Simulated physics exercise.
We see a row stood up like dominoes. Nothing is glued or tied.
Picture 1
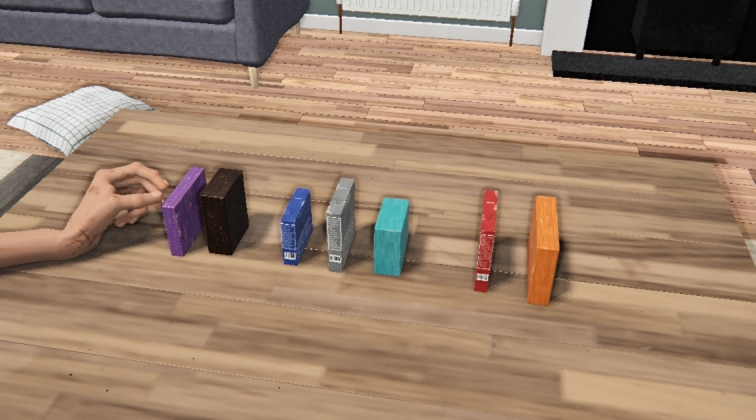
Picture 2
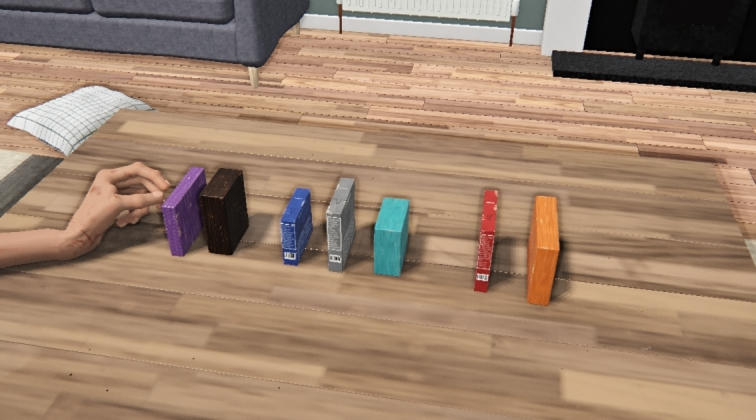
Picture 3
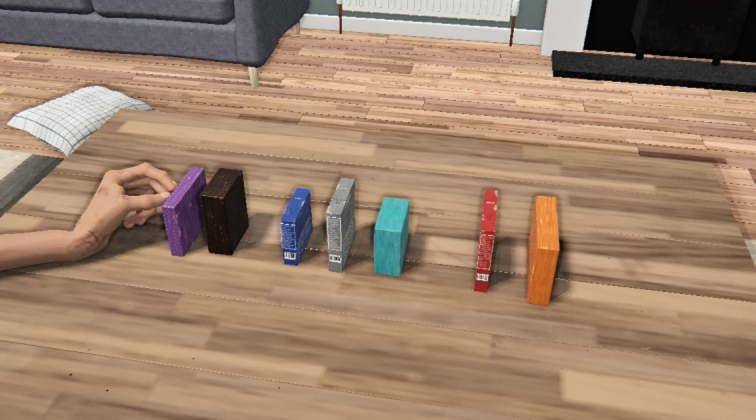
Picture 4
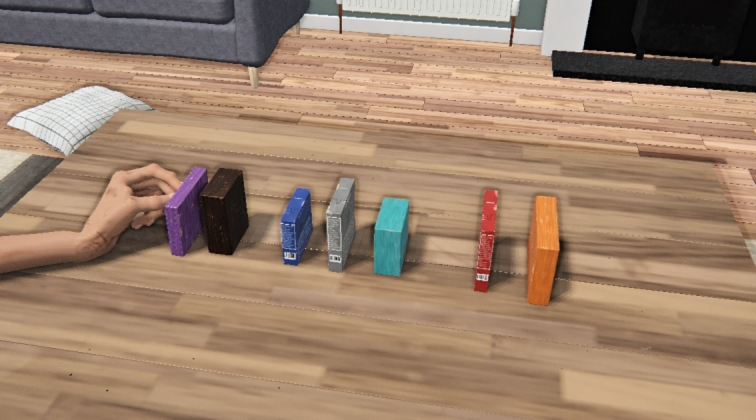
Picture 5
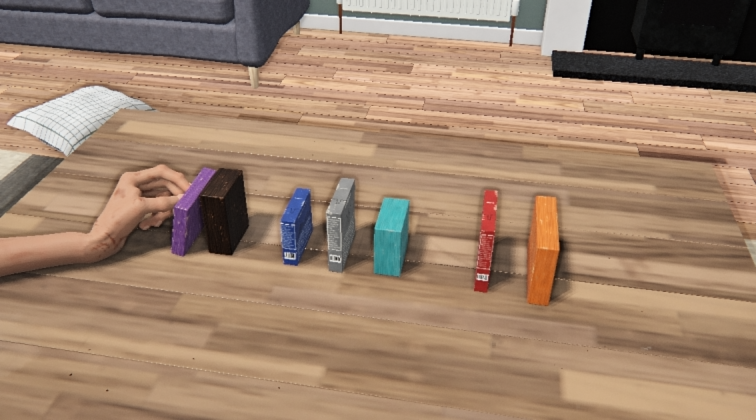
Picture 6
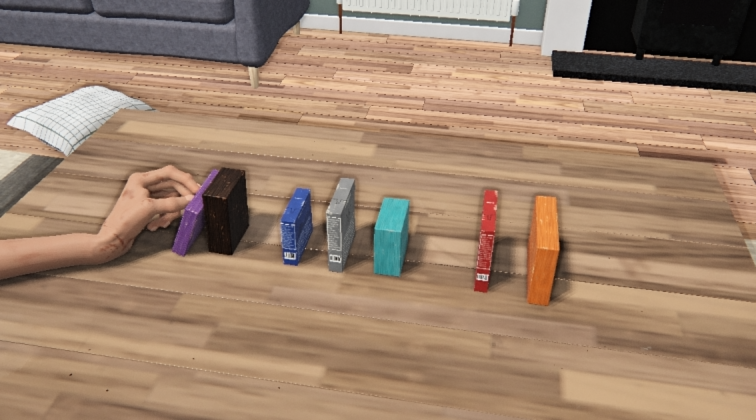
The video shows a row of upright, differently coloured blocks on a wooden floor as a hand at the left pushes the purple one, which tilts rightward against the black block beside it while the others stay still.
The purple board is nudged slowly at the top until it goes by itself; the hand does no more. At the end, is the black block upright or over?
The black block tips over.
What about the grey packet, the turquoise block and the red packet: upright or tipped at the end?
The grey packet is still upright; the turquoise block is still upright; the red packet keeps standing.
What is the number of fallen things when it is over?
3 of them.
Then, 0.30 s after the last picture, purple board 53° over; black block tipped 48° from how it was near (255, 216).
Then, 0.50 s after the last picture, purple board 60° over; black block on its side near (270, 229); blue packet tipped 72° from how it was; grey packet tipped 12° from how it was.
Then, 0.80 s after the last picture, purple board 90° over; black block on its side near (277, 235); blue packet on its side; grey packet slid a little.
Then, 2.00 s after the last picture, black block resting near (277, 235).
At rest, tipped over on the table, black block and blue packet; the other 3 in place. Seen from the same camera at the end, black block near (277, 235).
